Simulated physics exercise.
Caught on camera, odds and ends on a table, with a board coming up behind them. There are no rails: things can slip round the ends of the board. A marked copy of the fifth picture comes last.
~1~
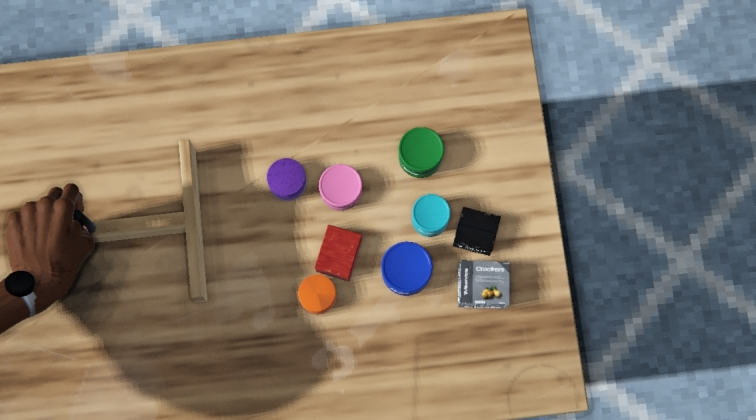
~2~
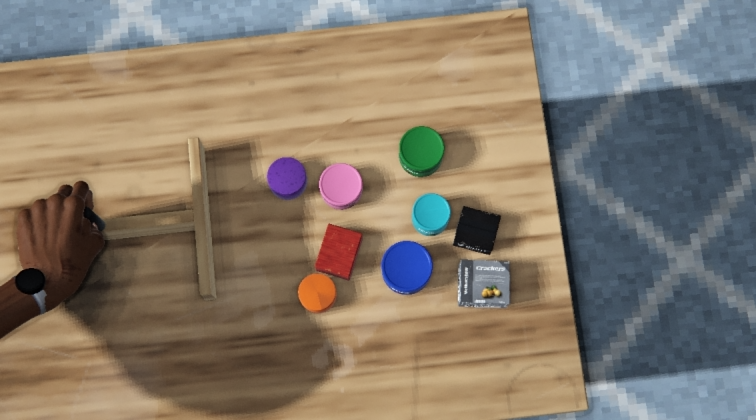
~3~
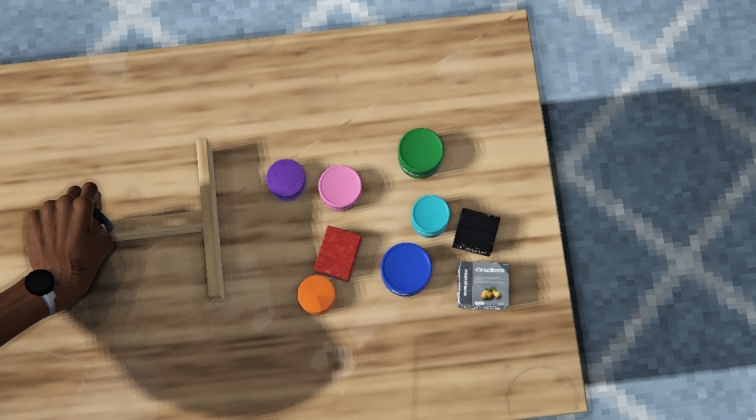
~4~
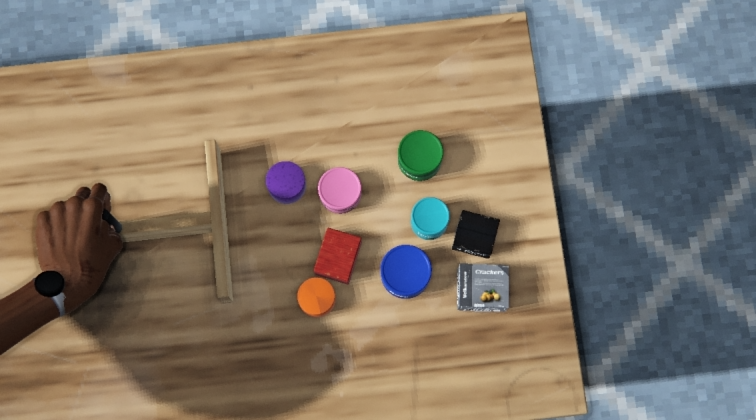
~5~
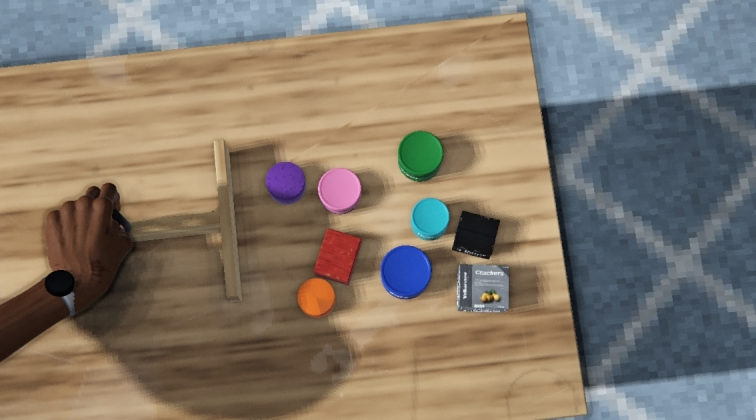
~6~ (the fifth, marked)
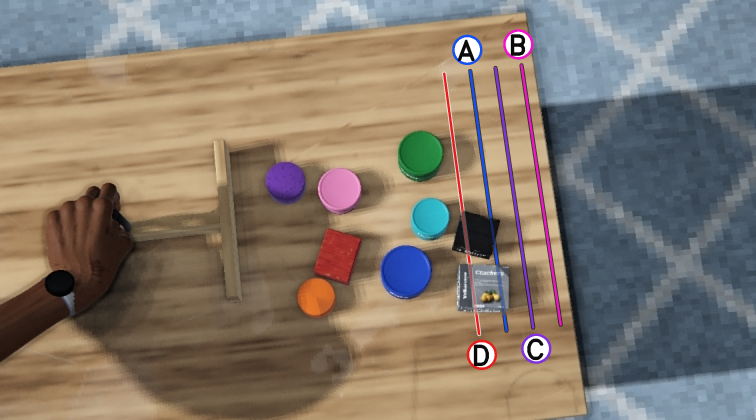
A wooden board on a handle, gripped by a hand wearing a watch, starts at the left of a wooden table and slides slowly right. It draws nearer the purple pot, narrowing the gap, while the colourful round tubs, red block, black item and grey packet stay in their places without being touched.
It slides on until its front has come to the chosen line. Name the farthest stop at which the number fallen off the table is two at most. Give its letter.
No third one falls up to A.
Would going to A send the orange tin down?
No.
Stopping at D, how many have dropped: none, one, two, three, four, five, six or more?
The count is none.
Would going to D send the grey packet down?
No.
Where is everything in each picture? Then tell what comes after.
In the first frame, turquoise jar (431, 216); green tub (421, 153); purple pot (287, 180).
In the second frame, board (199, 215); grey packet (483, 284).
In the third frame, board (208, 216); red block (339, 254).
In the fourth frame, board (216, 217); blue tub (406, 272).
In the fifth frame, board (225, 217); turquoise jar (430, 220); green tub (420, 156); purple pot (287, 183).
On the marked copy, A at (488, 197); B at (541, 191); C at (514, 194); D at (461, 200).
With A. Early on, board (319, 206); orange tin (345, 306); purple pot (342, 171).
Further on, board (414, 196); grey packet (526, 304); black box (505, 233).
At the end, board (486, 188); black box (556, 237); green tub (542, 150); none fallen.
As for the rest, B drops seven; C drops three; D is within the limit but short.
